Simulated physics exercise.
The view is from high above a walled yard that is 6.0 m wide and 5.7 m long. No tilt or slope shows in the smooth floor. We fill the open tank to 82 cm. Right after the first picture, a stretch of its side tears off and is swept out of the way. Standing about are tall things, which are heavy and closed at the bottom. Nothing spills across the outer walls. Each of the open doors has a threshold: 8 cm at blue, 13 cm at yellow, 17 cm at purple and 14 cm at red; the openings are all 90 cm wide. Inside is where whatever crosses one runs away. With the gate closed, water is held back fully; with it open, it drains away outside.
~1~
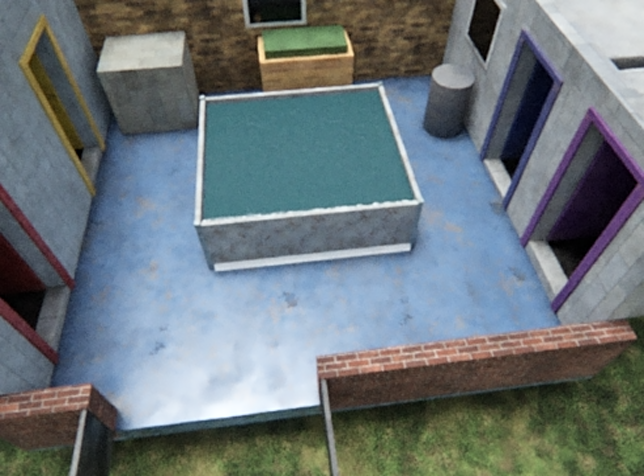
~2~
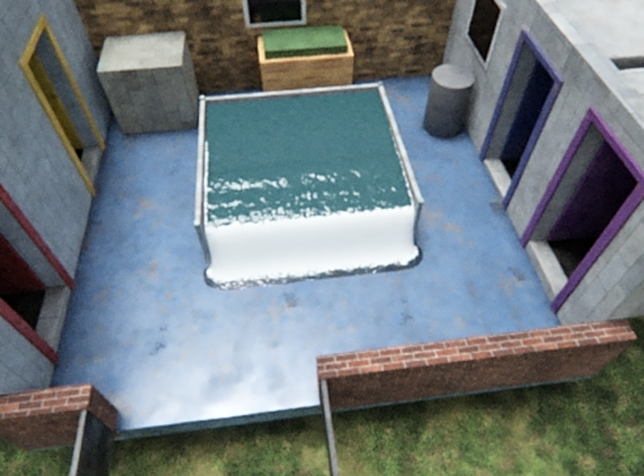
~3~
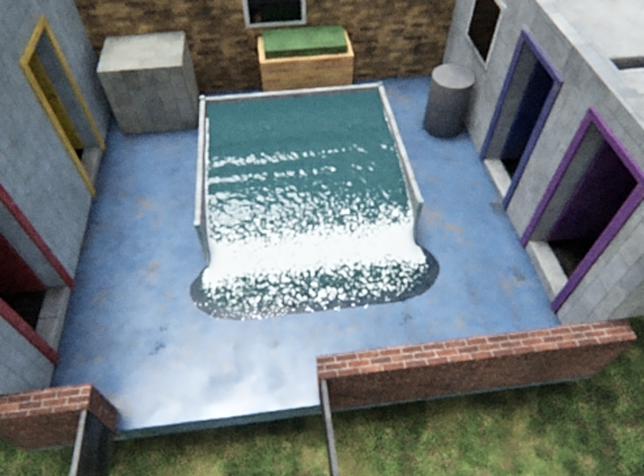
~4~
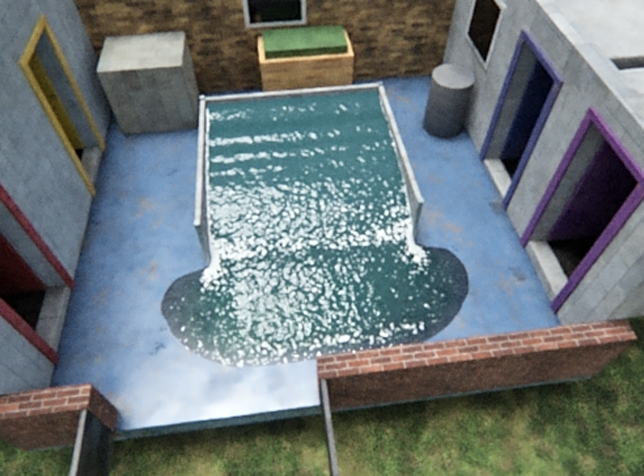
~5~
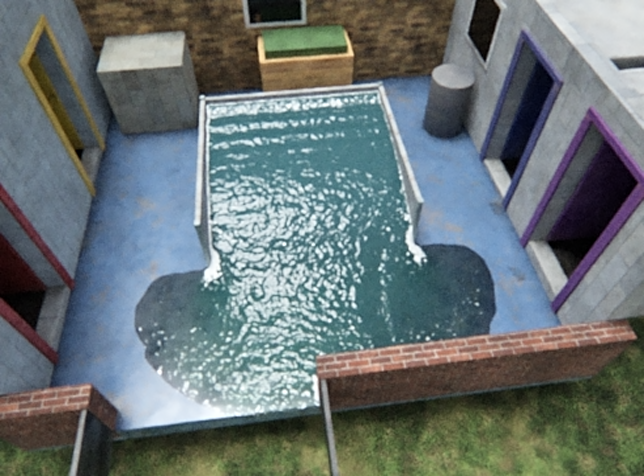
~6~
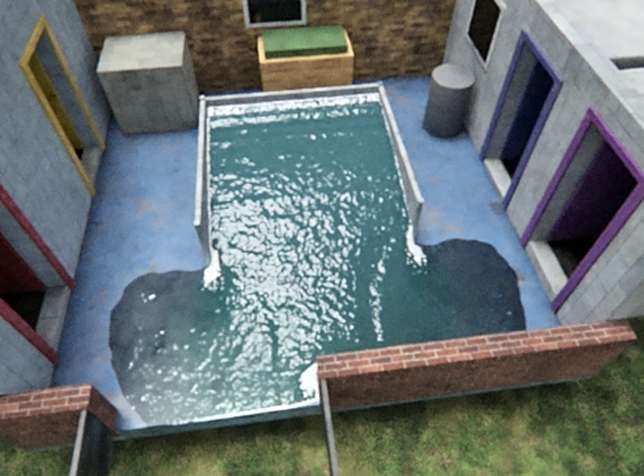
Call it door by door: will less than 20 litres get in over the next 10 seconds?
Blue door - no, 20 litres or more; yellow door - yes, less; purple door - no, 20 litres or more; red door - yes, less.
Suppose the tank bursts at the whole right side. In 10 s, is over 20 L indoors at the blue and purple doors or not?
Blue goes beyond, purple goes beyond, judged against that limit.
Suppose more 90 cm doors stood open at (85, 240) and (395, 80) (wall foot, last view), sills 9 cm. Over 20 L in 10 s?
In the order given, lower then higher.
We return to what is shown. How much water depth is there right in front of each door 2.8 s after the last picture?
In cm: Blue 11, yellow 0, purple 31, red 8.
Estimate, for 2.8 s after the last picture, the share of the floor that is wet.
Wet share: Near 70 percent.
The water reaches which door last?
That's the yellow door.
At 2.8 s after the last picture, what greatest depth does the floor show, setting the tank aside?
I'd put it at close to 35 cm.
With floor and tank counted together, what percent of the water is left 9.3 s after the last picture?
It comes to near 50 per cent.
Then, 0.7 s after the last picture water covers 35 % of the floor and is deepest (57 cm) near (355, 378); blue door not reached, yellow door not reached, purple door 6 cm at the sill, 0 L in, red door 2 cm at the sill, 0 L in.
Then, 1.5 s after the last picture water covers 45 % of the floor and is deepest (60 cm) near (567, 351); blue door 4 cm at the sill, 0 L in, yellow door not reached, purple door 32 cm at the sill, 14 L in, red door 6 cm at the sill, 0 L in.
Then, 2.8 s after the last picture water covers 70 % of the floor and is deepest (35 cm) near (456, 141); blue door 11 cm at the sill, 1 L in, yellow door not reached, purple door 31 cm at the sill, 118 L in, red door 8 cm at the sill, 0 L in.
Then, 5.3 s after the last picture water covers 95 % of the floor and is deepest (26 cm) near (371, 83); blue door 9 cm at the sill, 9 L in, yellow door 2 cm at the sill, 0 L in, purple door 13 cm at the sill, 162 L in, red door 10 cm at the sill, 1 L in.
Then, 9.3 s after the last picture water covers 100 % of the floor and is deepest (15 cm) near (151, 132); blue door 11 cm at the sill, 59 L in, yellow door 13 cm at the sill, 0 L in, purple door 10 cm at the sill, 162 L in, red door 7 cm at the sill, 1 L in.
